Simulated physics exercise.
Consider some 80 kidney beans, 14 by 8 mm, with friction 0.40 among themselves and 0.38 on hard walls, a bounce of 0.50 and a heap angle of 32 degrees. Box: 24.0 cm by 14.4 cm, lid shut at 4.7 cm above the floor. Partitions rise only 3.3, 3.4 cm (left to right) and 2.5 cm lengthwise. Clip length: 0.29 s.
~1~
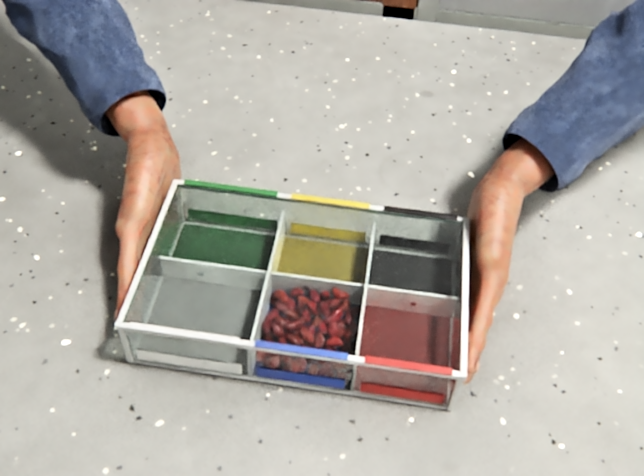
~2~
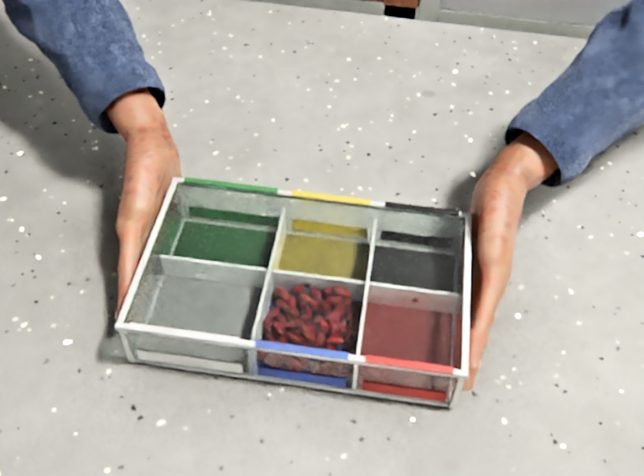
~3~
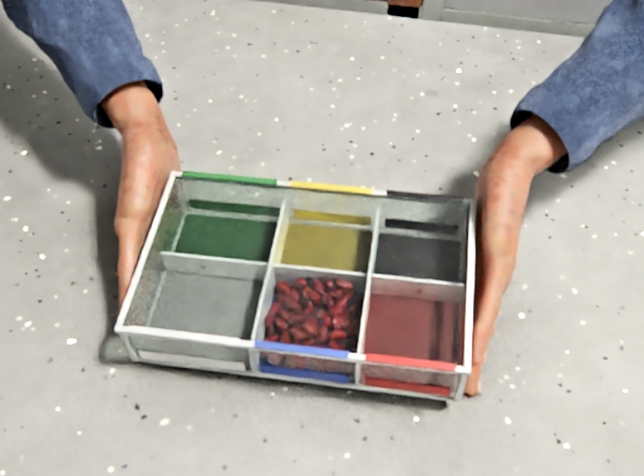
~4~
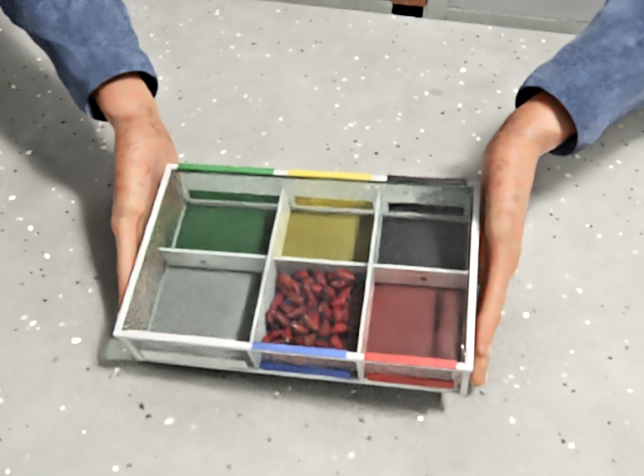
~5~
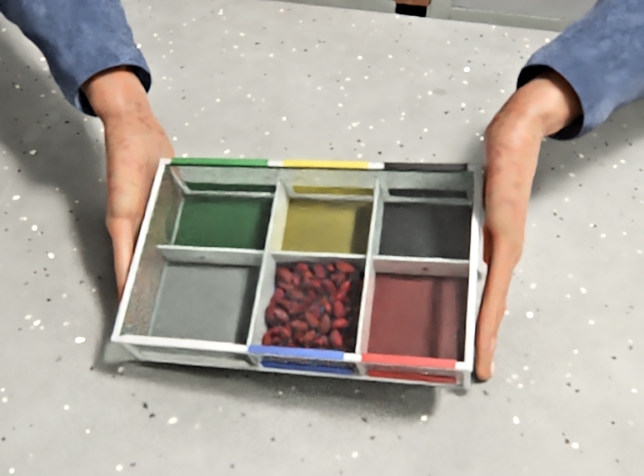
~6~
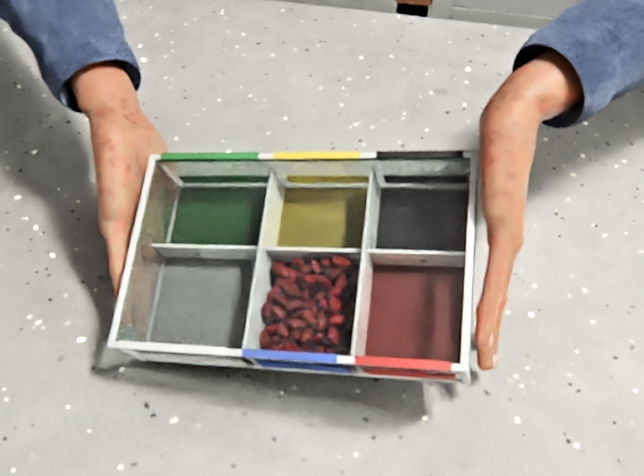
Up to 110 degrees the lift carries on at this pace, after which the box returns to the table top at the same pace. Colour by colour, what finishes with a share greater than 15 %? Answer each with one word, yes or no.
Red: No. Blue: Yes. Green: No. Yellow: No. White: No. Black: No.
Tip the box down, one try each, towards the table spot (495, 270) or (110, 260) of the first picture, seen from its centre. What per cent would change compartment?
That would be close to 70 per cent, then close to 60 per cent.
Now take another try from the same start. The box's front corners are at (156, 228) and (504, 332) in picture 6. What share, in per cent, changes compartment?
I'd say close to 80 in a hundred.
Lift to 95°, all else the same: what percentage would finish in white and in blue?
With that change you'd see white at 10 % and blue at 90 %.
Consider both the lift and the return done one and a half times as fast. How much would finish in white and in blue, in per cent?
The white compartment would end with 10 per cent and the blue one with 90 per cent.
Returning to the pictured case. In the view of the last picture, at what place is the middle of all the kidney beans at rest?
I'd put it at about (304, 350).
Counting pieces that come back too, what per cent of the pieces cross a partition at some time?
The share comes out near 10 per cent.
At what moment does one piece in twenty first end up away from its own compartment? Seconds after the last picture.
Note: T close to 0.75 s.
Then, 0.93 s after the last picture, tilt 109 degrees; blue 95 %, white 5 %.
Then, 1.55 s after the last picture, tilt 47 degrees; blue 90 %, white 10 %.
Then, 2.22 s after the last picture, tilt 0 degrees; blue 90 %, white 10 %.
In the end, red 0 %, blue 90 %, green 0 %, yellow 0 %, white 10 %, black 0 %.
